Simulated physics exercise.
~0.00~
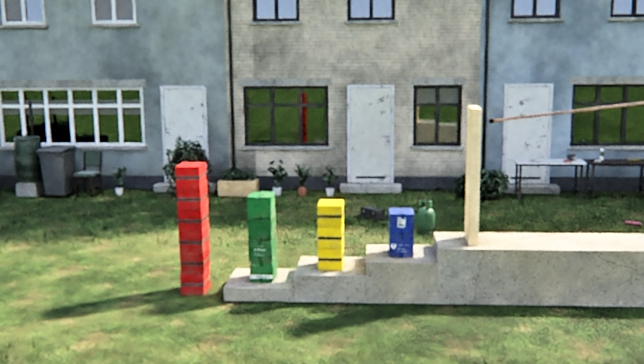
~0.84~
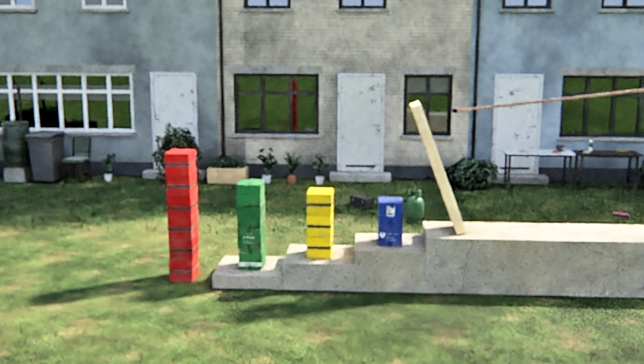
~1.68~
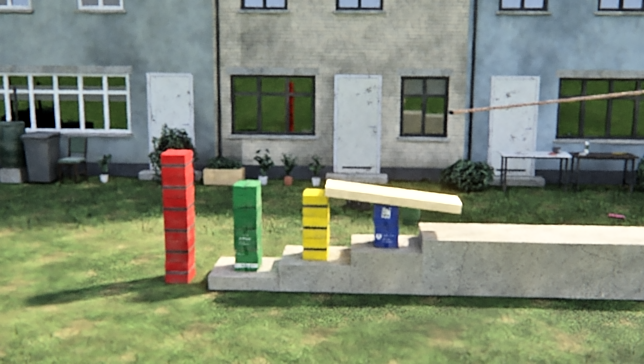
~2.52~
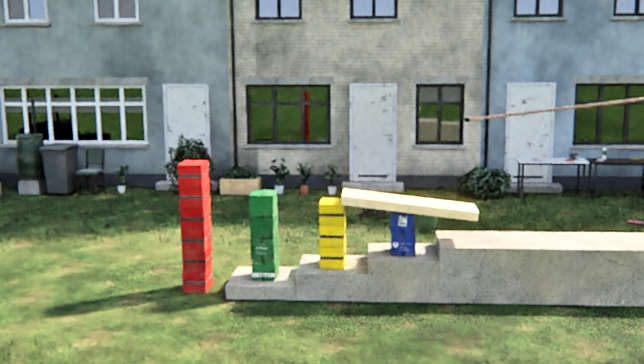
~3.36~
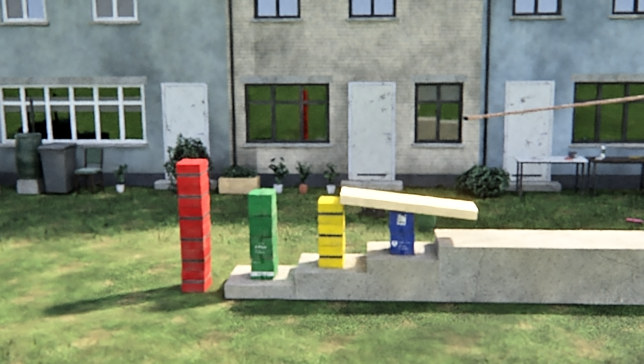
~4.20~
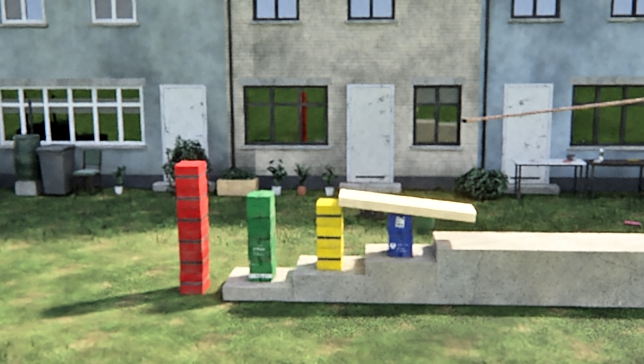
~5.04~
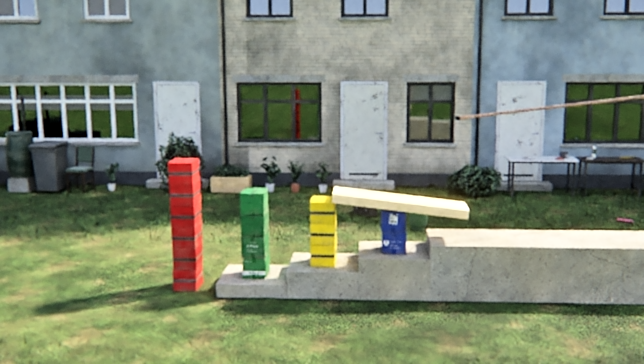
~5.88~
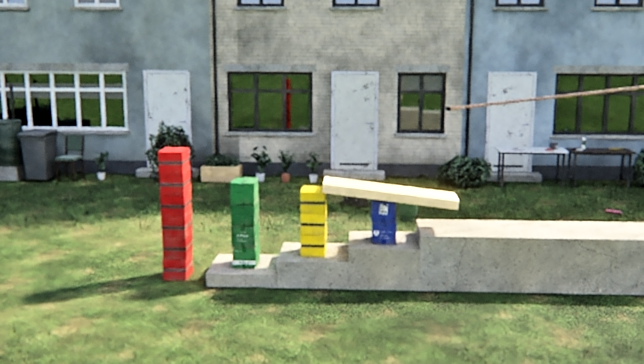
We see a pale upright board beside a long pole in a yard tip left and come down on its side, resting slanted across the blue and yellow stacks on the steps, while the green and red stacks stay untouched and all four coloured stacks remain standing.
